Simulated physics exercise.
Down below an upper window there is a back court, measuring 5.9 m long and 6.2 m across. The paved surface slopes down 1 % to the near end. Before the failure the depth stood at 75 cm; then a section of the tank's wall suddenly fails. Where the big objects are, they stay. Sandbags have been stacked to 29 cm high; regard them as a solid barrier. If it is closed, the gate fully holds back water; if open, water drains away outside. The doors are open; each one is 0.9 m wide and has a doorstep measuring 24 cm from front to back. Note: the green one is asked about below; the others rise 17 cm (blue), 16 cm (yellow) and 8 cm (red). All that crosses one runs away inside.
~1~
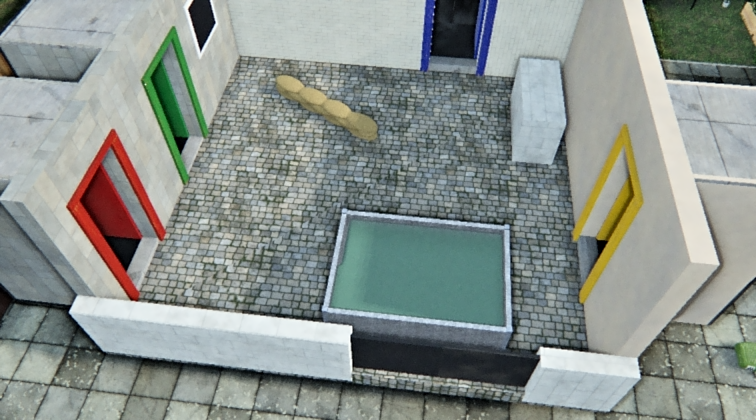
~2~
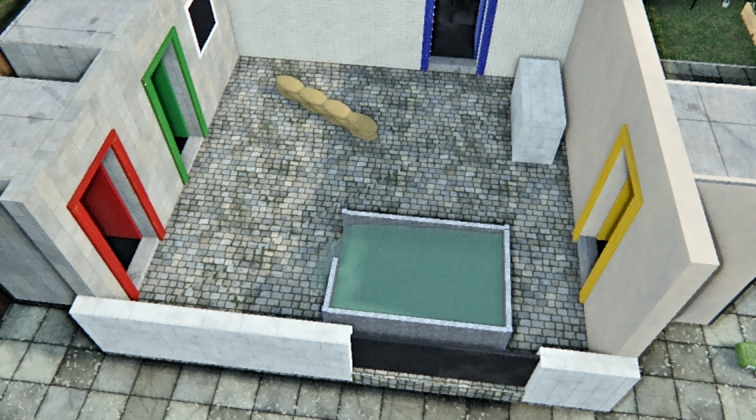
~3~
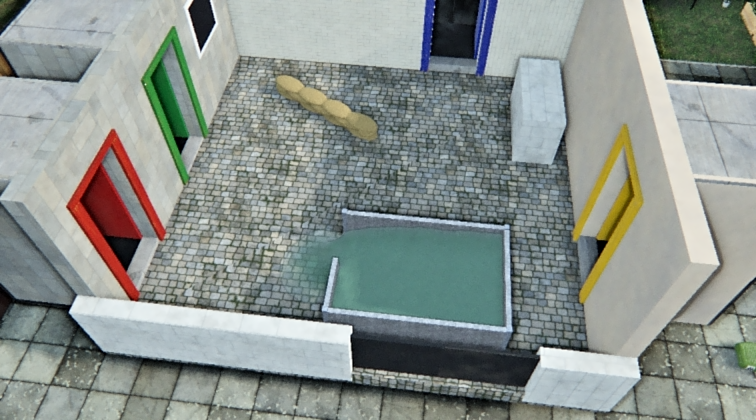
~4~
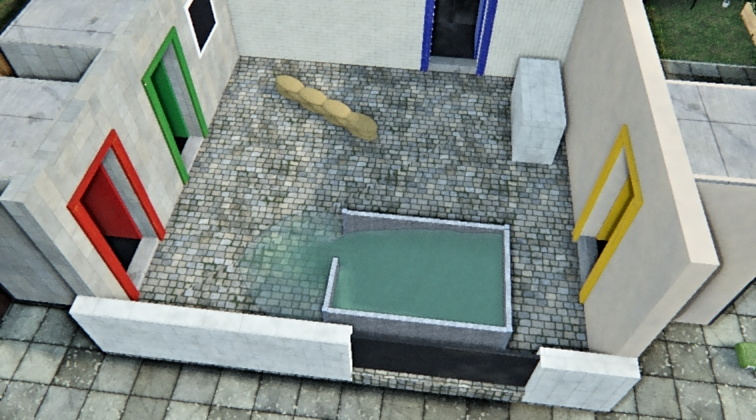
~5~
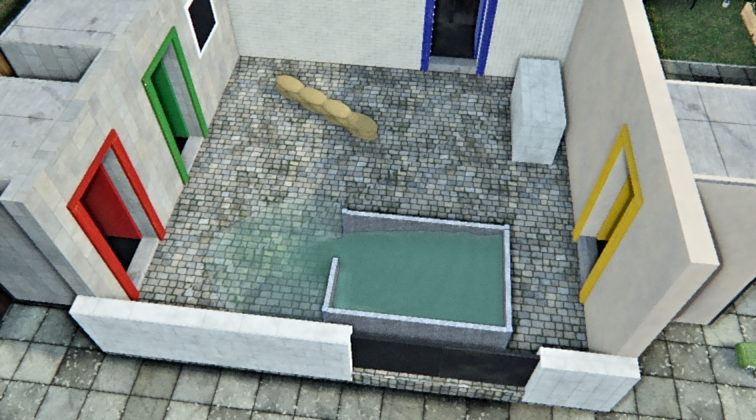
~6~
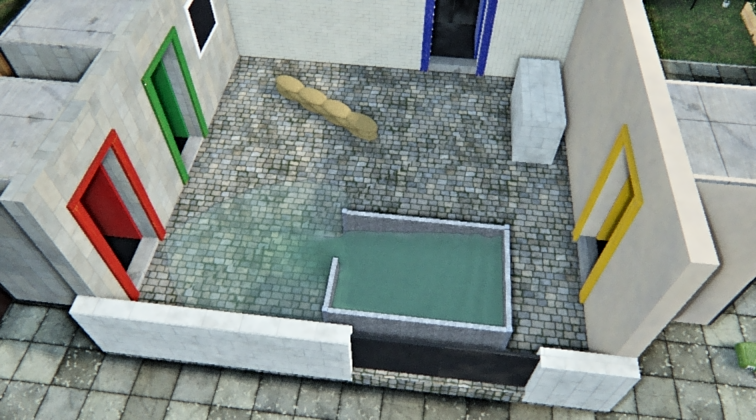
We see a paved courtyard with red, green, blue and yellow doorways, stacked sandbags and a tank of greenish water; the tank's left side opens, and water pours out, spreading leftward across the paving while the level inside drops slightly.
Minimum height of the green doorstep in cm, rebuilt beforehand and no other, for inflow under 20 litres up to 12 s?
13 cm.
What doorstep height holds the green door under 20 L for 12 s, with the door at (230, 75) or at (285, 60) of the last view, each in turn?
First place around 11.5 cm, second around 12.0 cm.
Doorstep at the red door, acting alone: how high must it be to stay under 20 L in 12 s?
Red door, minimum about 24 cm.
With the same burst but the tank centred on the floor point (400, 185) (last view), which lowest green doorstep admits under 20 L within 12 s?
It should be around 26 cm high.
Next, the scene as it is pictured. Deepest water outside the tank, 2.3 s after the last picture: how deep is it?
Around 26 centimetres.
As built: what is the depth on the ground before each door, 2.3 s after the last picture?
Depths in cm: Green 13, blue 0, yellow 0, red 22.
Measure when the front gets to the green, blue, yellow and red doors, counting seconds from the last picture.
For green it's 0.5 s, for blue 4.0 s, for yellow 7.5 s, and for red 0.1 s.
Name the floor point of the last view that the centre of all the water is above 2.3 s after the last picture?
The balance point sits at roughly (322, 253).
Then, 0.7 s after the last picture water covers 30 % of the floor, deepest (41 cm) near (339, 259); 12 cm at the green door, 1 litre in over its 5 cm doorstep.
Then, 2.3 s after the last picture water covers 35 % of the floor, deepest (26 cm) near (339, 259); 13 cm at the green door, 66 litres in over its 5 cm doorstep.
Then, 11.3 s after the last picture water covers 95 % of the floor, deepest (11 cm) near (587, 383); 8 cm at the green door, 144 litres in over its 5 cm doorstep.
At the green door as built, the water peaked near 16 cm, 1.1 s after the last picture.
With a doorstep of 11 cm, 35 litres would have come in within the 12 s; with 15 cm, 10 litres. So under 20 litres takes about 13 cm.
